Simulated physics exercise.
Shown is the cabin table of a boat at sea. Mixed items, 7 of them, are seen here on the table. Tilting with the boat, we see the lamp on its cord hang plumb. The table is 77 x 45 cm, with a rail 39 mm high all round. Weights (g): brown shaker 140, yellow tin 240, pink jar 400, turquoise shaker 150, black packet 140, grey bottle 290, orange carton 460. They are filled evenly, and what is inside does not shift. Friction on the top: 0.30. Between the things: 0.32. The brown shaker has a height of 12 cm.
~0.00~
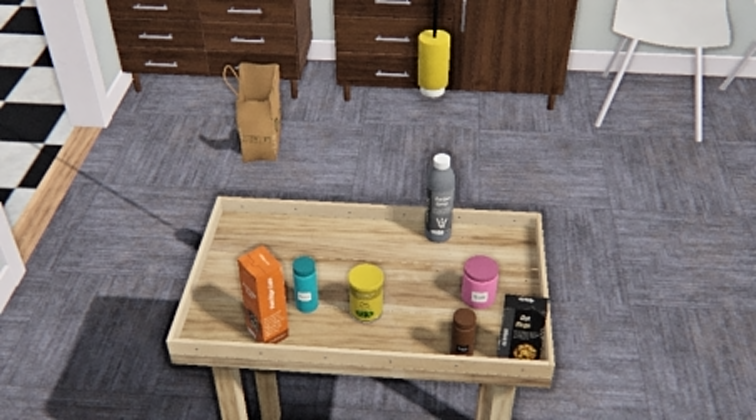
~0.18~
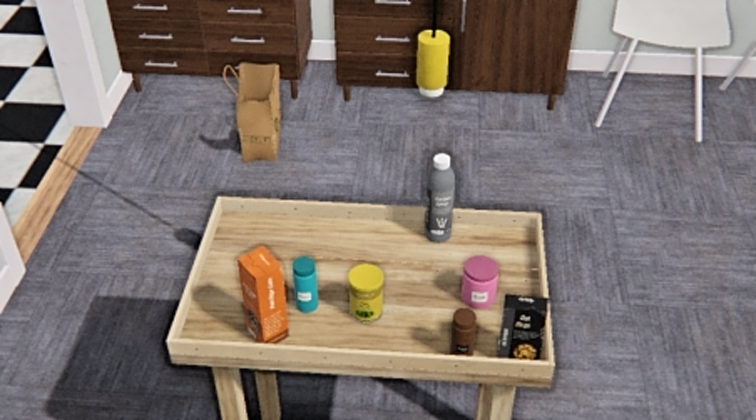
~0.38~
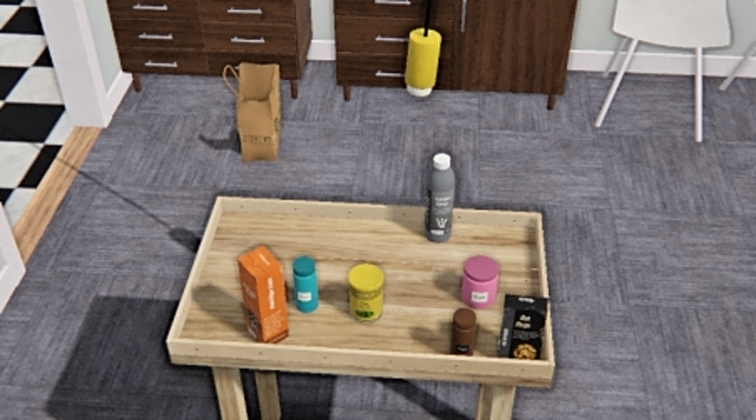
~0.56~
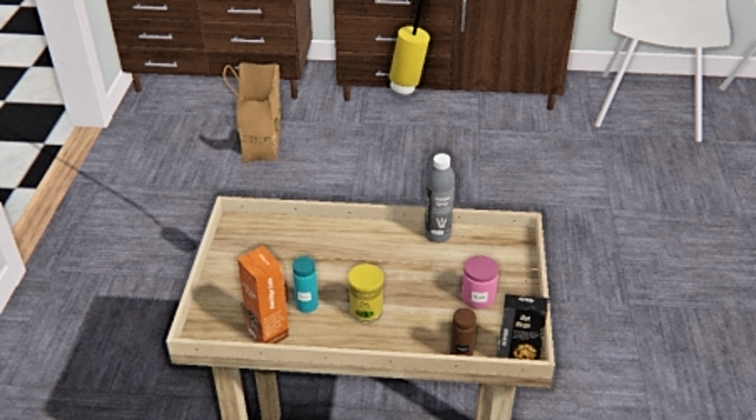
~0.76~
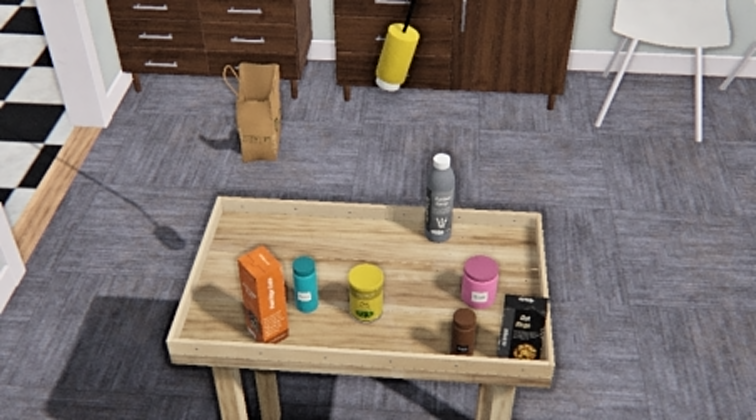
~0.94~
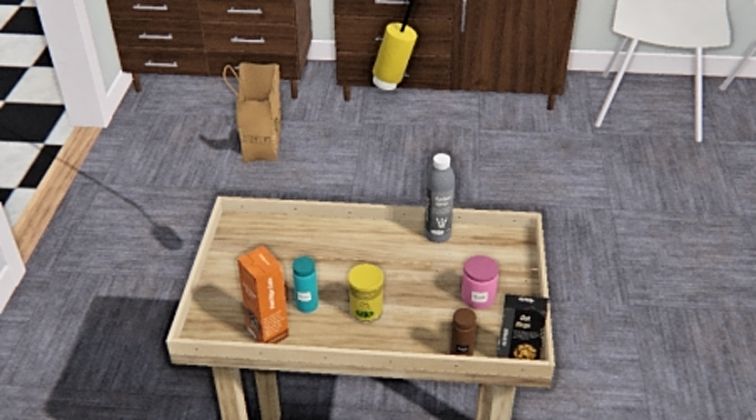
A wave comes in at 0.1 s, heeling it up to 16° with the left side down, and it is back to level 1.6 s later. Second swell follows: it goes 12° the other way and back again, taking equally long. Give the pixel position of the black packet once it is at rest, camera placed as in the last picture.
(522, 332).
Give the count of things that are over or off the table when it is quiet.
That gives 0.
After 1.84 s, boat heeled 1°, right side down.
After 2.84 s, boat heeled 7°, right side down.
In the end (3.8 s), all 7 under 5 cm from the start. In the last view, black packet near (522, 332).
